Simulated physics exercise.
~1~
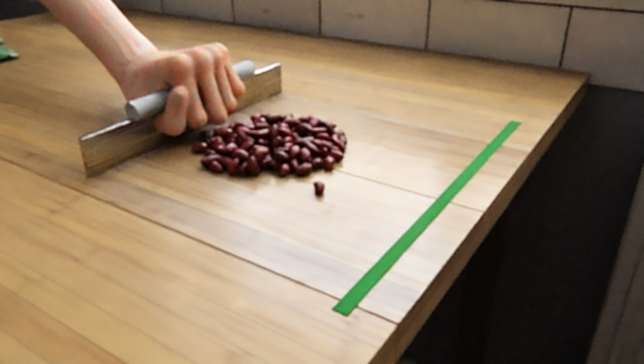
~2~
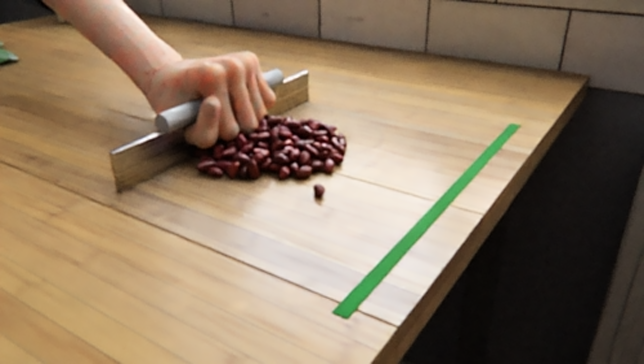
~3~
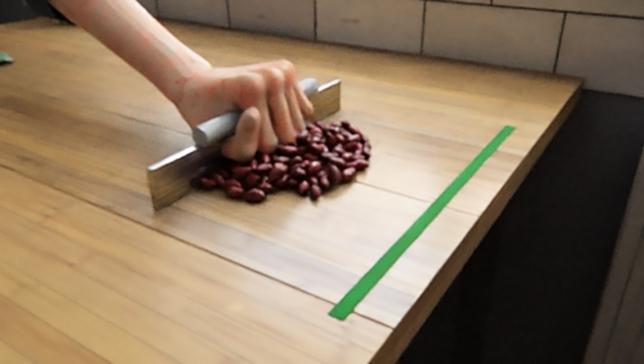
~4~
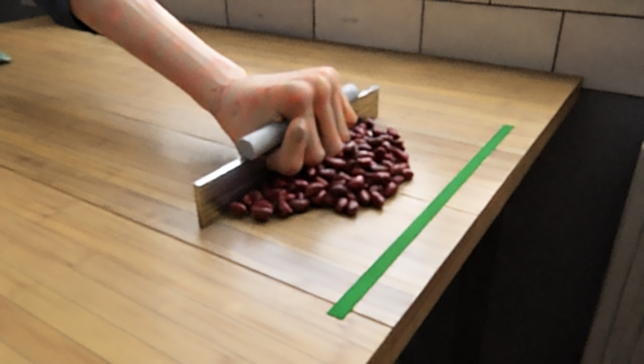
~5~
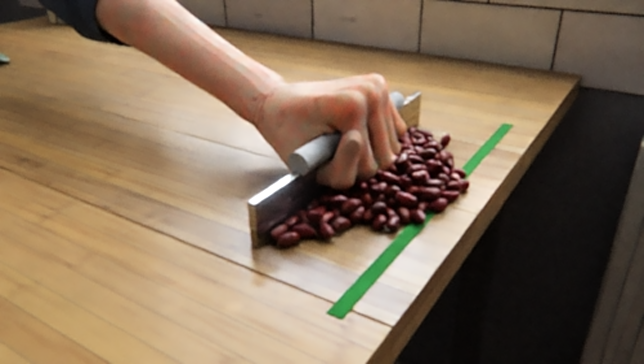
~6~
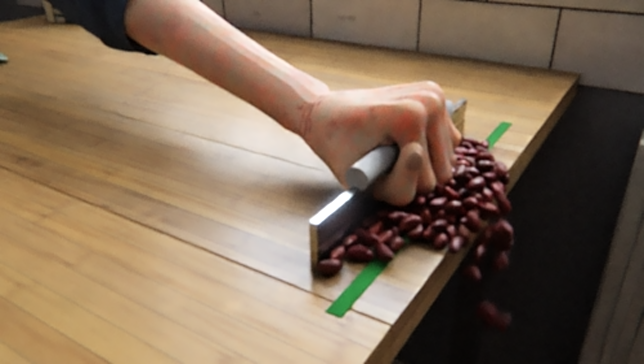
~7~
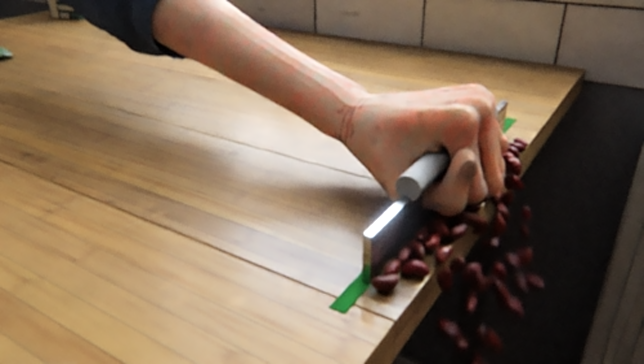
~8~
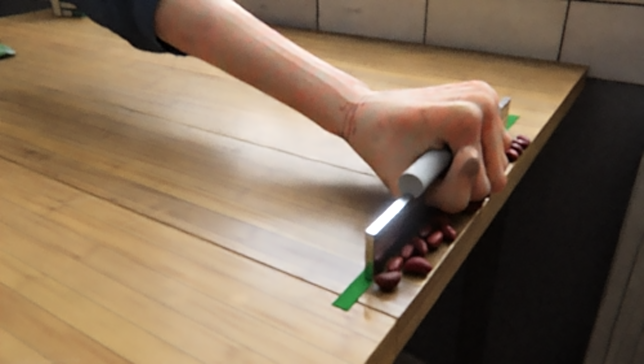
To begin with, a hand grips a metal scraper on a wooden counter, to the left of a heap of dark red beans, with a strip of green tape near the right edge. The scraper slides right, meets the heap and pushes it along toward the tape. The beans spread over the tape, and the front ones begin to spill off the edge. More tumble down in a stream as the blade reaches the tape and stops there. By the end, most of the heap has gone over, leaving a few beans between the blade and the edge.
